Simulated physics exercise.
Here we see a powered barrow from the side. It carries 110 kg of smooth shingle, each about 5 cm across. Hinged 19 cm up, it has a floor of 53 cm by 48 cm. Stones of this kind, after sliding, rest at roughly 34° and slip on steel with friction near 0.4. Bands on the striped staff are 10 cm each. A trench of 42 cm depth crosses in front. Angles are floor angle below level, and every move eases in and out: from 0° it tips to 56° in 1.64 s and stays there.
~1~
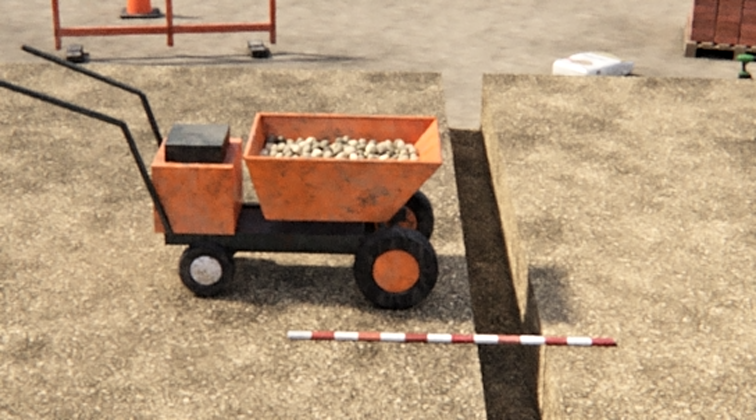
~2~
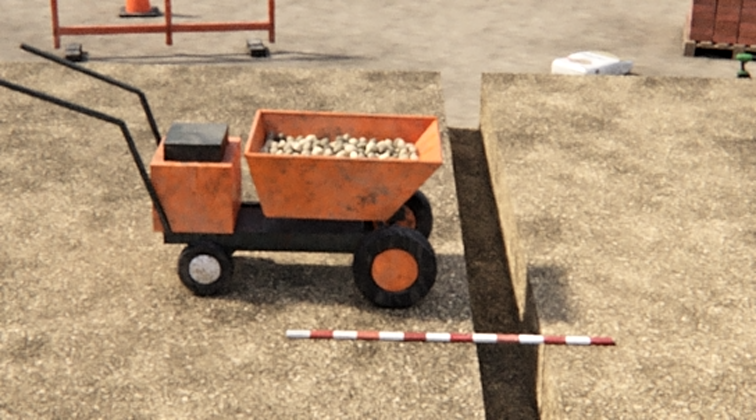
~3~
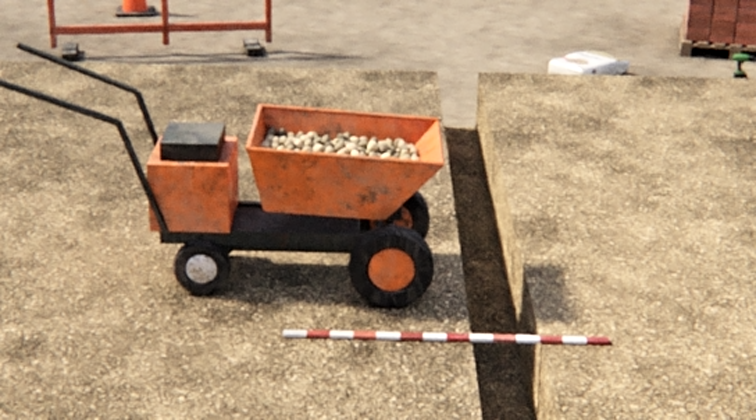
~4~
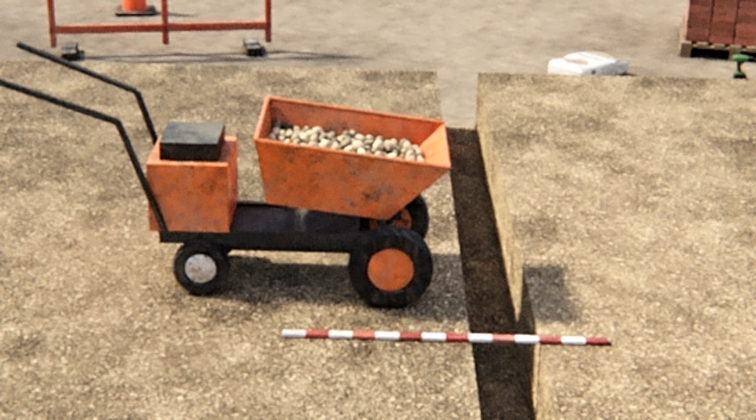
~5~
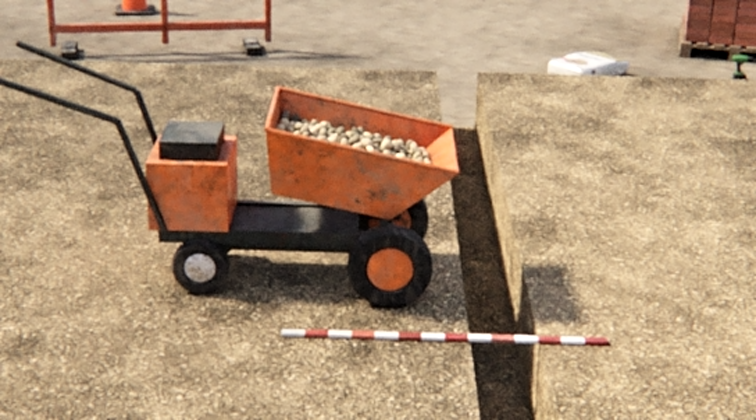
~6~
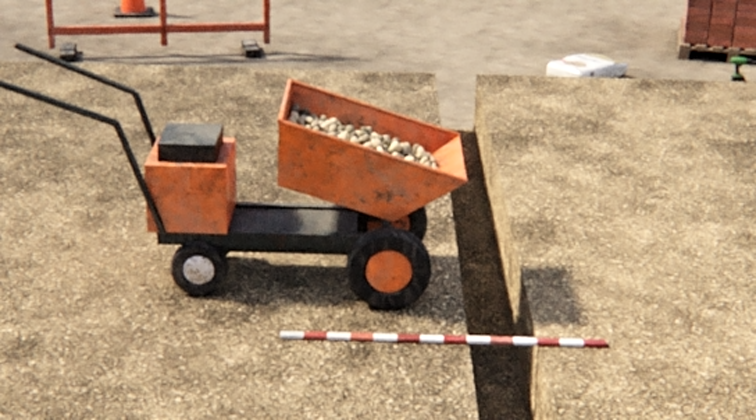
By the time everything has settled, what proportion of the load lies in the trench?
About 31 percent of the load.
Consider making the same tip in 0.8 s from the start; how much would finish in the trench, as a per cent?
Then some 25 per cent would.
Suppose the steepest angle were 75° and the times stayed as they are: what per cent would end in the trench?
Expect roughly 30 per cent.
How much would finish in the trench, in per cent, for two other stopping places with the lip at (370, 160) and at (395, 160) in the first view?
First place roughly 60%, second roughly 65%.
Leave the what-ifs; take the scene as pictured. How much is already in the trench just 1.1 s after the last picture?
Some 5 per cent.
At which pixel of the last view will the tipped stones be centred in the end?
Somewhere near pixel (537, 280).
Then, 0.6 s after the last picture the floor is at 47°, 100 % in the tray; the foremost stones are at (490, 204).
Then, 1.1 s after the last picture the floor is at 56°, 80 % in the tray, 7 % in the trench, 13 % past the trench; the foremost stones are at (573, 283).
Then, 1.5 s after the last picture the floor is at 56°, 56 % in the tray, 10 % in the trench, 34 % past the trench; the foremost stones are at (646, 280).
Then, 3.4 s after the last picture the floor is at 56°, 33 % in the tray, 31 % in the trench, 36 % past the trench; the foremost stones are at (701, 292).
